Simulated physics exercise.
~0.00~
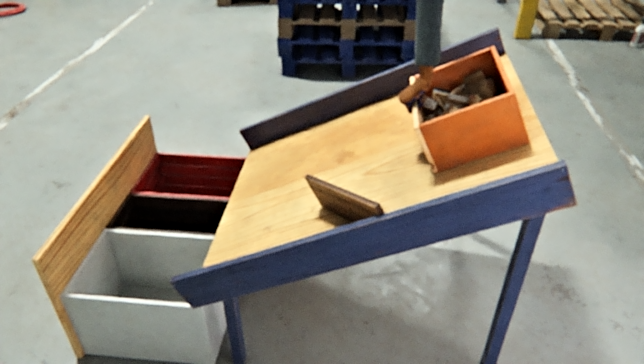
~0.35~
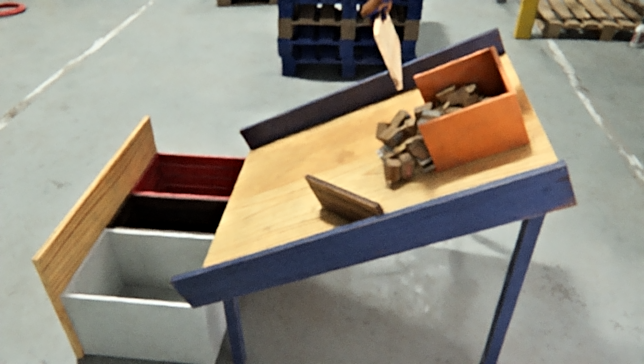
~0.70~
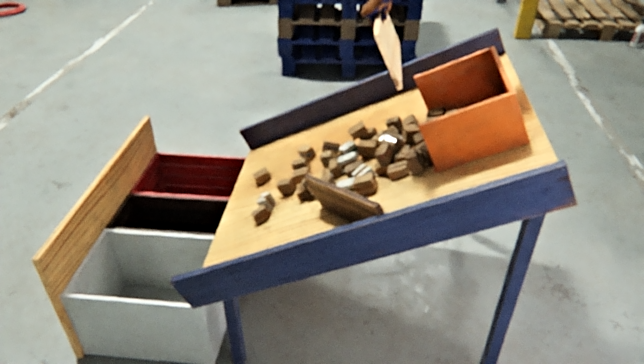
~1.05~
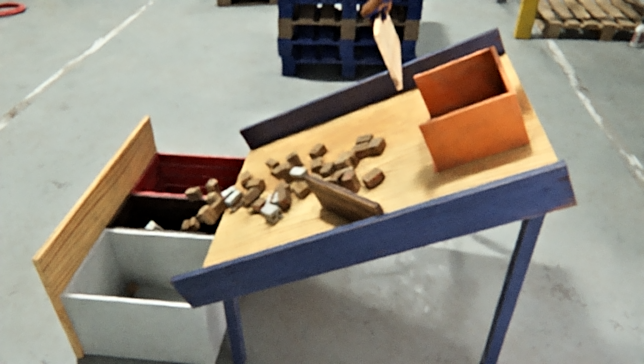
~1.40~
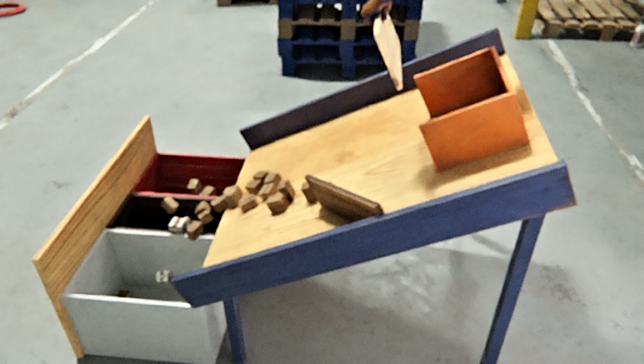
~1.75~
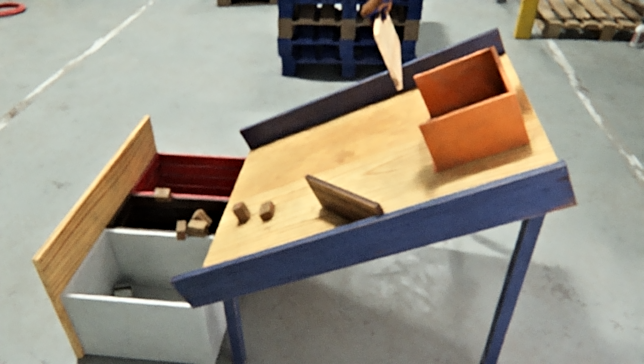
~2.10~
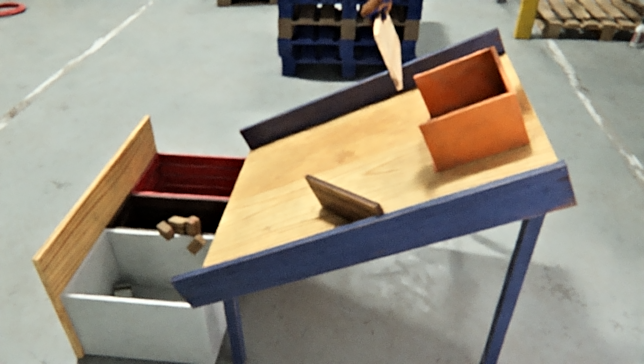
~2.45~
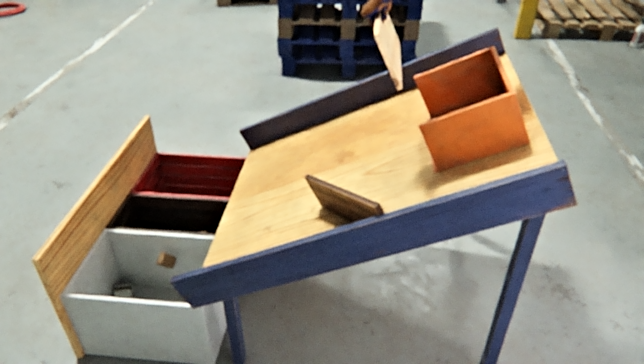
A load of small brown blocks spilled from an orange box once its gate was lifted, tumbling left down a sloping wooden table past an angled board and dropping into the bins at the foot, leaving the slope bare and a few blocks visible in the white bin.
